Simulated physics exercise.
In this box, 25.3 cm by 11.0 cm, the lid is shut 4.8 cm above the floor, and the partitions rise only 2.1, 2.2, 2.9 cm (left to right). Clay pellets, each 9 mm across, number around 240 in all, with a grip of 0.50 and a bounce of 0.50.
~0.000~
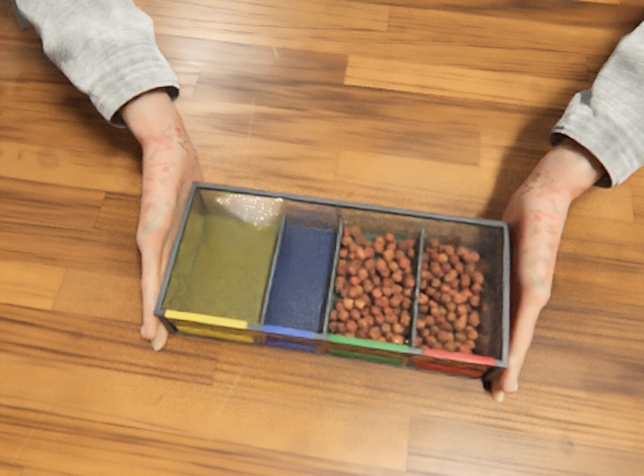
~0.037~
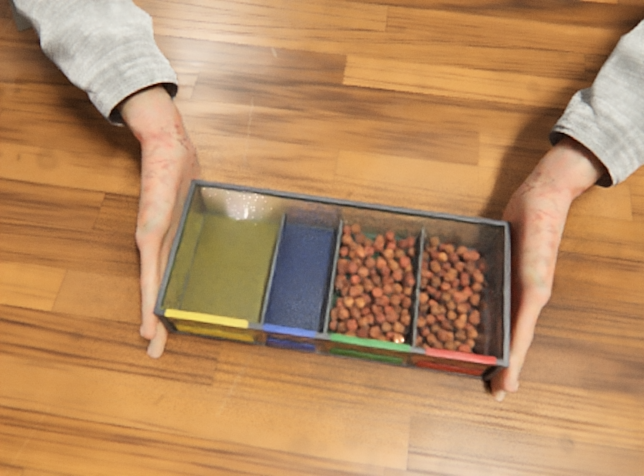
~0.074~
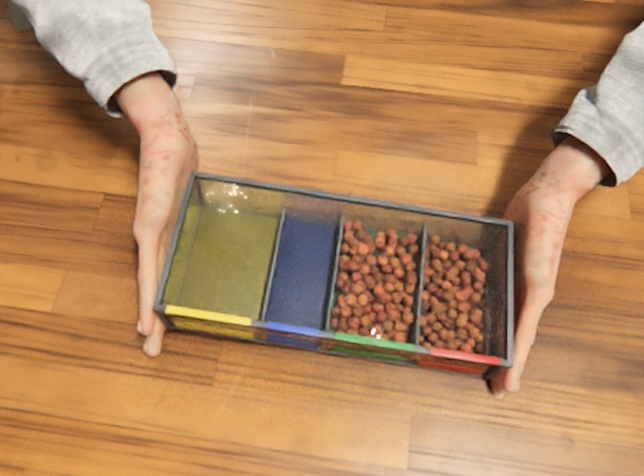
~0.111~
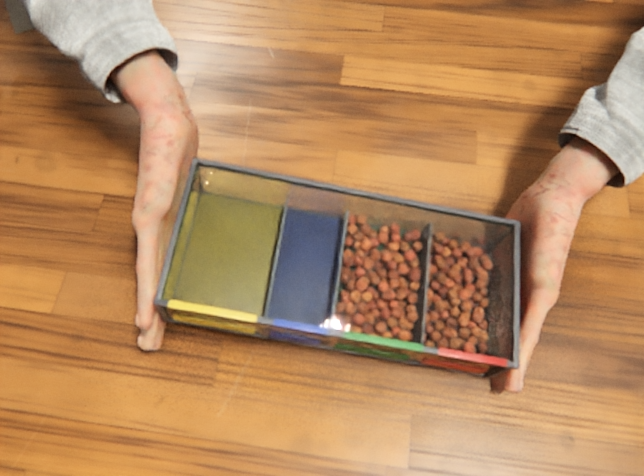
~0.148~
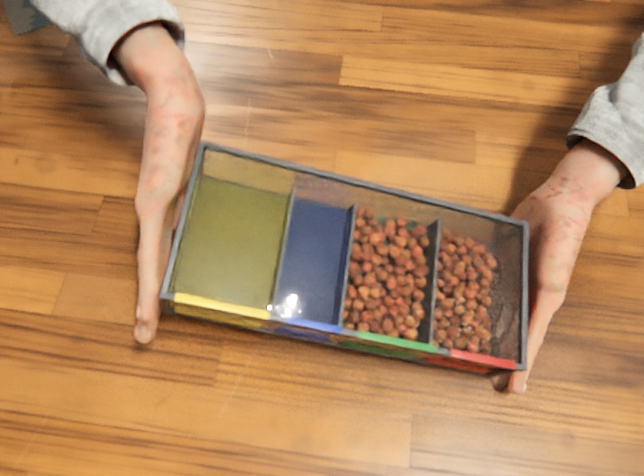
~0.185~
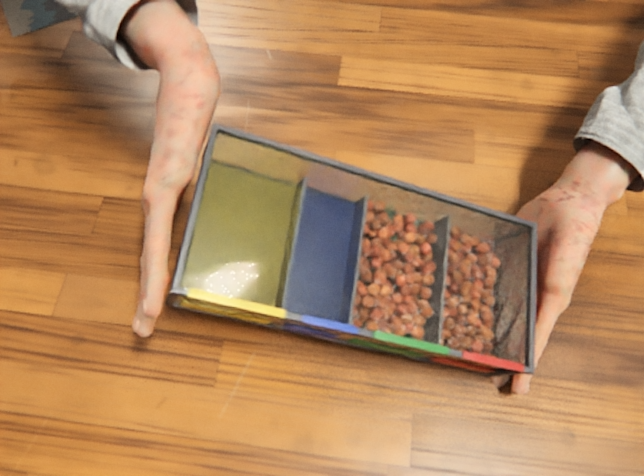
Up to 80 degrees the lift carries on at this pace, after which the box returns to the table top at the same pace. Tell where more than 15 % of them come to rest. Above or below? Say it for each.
Red compartment: Above, blue compartment: Below, green compartment: Above, yellow compartment: Below.
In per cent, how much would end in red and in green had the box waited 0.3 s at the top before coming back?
In per cent: Red 60; green 40.
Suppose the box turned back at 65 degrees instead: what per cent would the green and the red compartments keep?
Shares after the change: Green 45, red 55, per cent.
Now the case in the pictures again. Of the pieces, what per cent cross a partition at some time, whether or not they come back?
The share is close to 20 percent.
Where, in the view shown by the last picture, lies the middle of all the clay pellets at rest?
In the last view, approximately (442, 314).
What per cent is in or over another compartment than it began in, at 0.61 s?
Around 10 in a hundred.
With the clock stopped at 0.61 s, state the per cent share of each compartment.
Red 50 %, blue 0 %, green 50 %, yellow 0 %.
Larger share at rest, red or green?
It's the red one that holds more.
After 0.61 s, tilt 79 degrees; red 50 %, green 50 %.
Then, at 0.90 s, tilt 32 degrees; red 60 %, green 40 %.
After 1.29 s, tilt 0 degrees; red 60 %, green 40 %.
By 1.7 s all is still; red 60 %, blue 0 %, green 40 %, yellow 0 %.
